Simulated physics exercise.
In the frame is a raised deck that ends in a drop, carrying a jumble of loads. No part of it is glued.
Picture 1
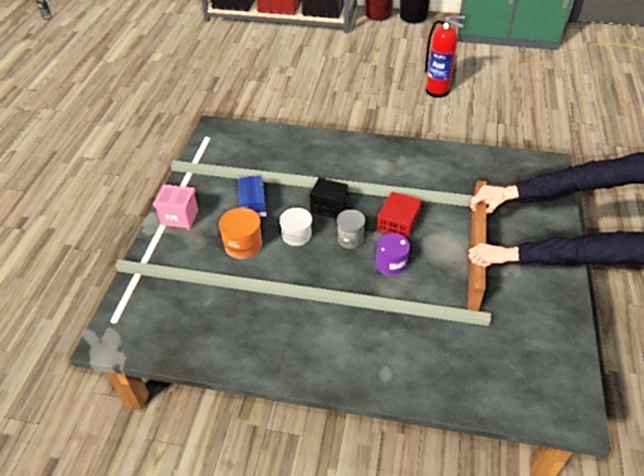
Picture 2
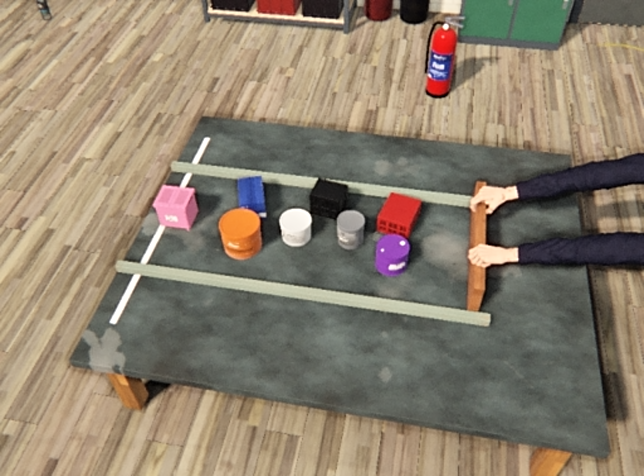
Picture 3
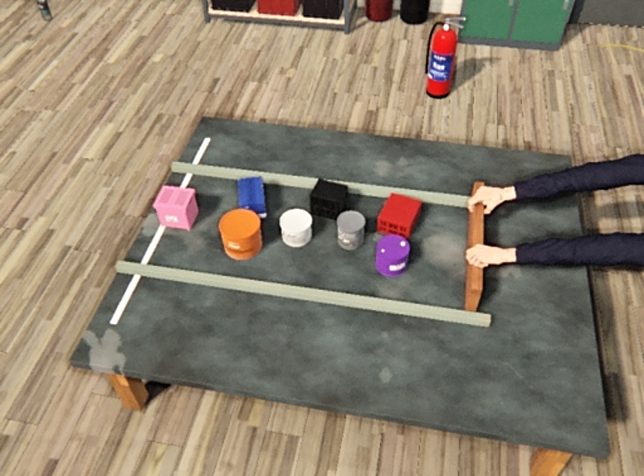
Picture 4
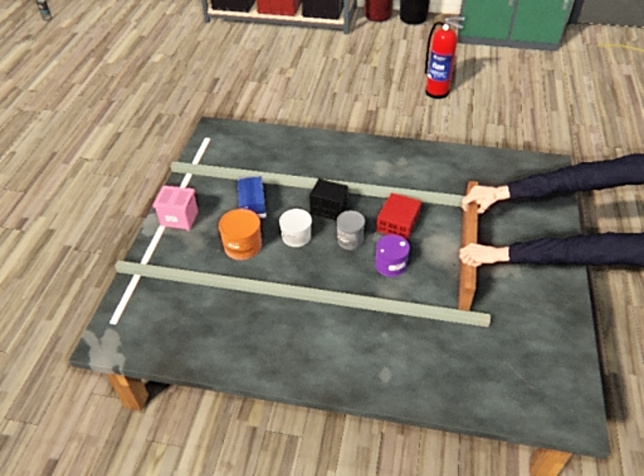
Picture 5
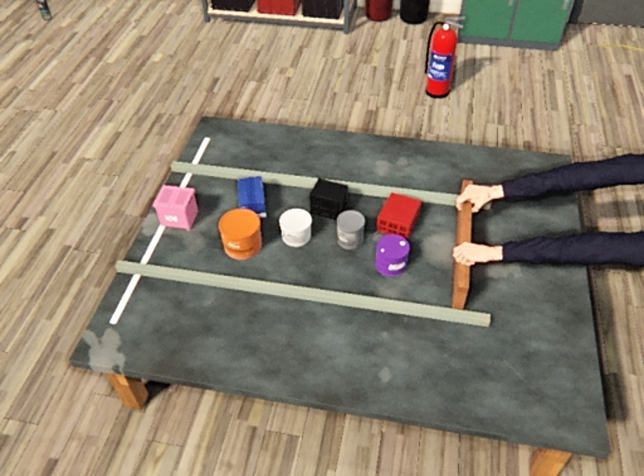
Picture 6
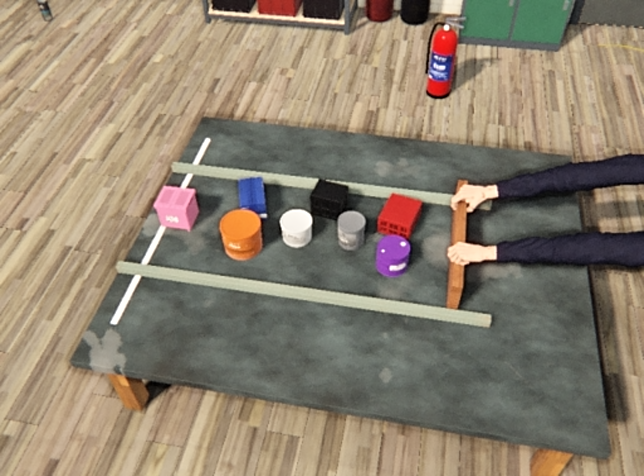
At first, two hands hold a wooden plank upright across two pale rails at the right of a dark table, with a jumble of coloured boxes and pails between the rails to its left. Then the hands slide the plank slightly leftward, while the boxes and pails stay where they are.
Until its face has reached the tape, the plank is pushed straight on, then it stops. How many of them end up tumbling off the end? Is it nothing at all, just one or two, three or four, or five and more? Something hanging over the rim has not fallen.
Five or above go over.
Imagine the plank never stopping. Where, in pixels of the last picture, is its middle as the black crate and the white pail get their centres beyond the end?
I'd put it close to (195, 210), and close to (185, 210) for the other one.
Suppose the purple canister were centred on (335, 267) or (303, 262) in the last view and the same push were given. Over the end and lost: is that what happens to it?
In that order, it is not pushed off; is not pushed off.
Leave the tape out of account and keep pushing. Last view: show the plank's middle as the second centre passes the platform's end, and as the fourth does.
At roughly (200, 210), then roughly (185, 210).
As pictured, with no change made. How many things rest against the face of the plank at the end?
The count in contact is 3.
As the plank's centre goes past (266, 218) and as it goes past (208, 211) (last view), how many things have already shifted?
First 8, then 8.
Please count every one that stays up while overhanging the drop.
Overhanging ones - 3.
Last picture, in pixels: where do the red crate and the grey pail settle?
About (165, 184), and about (156, 202).
Early on, none off yet; pink tote at rest near (178, 209); blue box at rest near (253, 199); orange pail at rest near (242, 235).
A while later, none off yet; pink tote travelled a little near (164, 210); blue box travelled about its own width near (195, 192); orange pail travelled about its own width near (202, 243).
Finally, the number that fall off is five or more; lost, black crate, white pail, orange pail, blue box and pink tote.
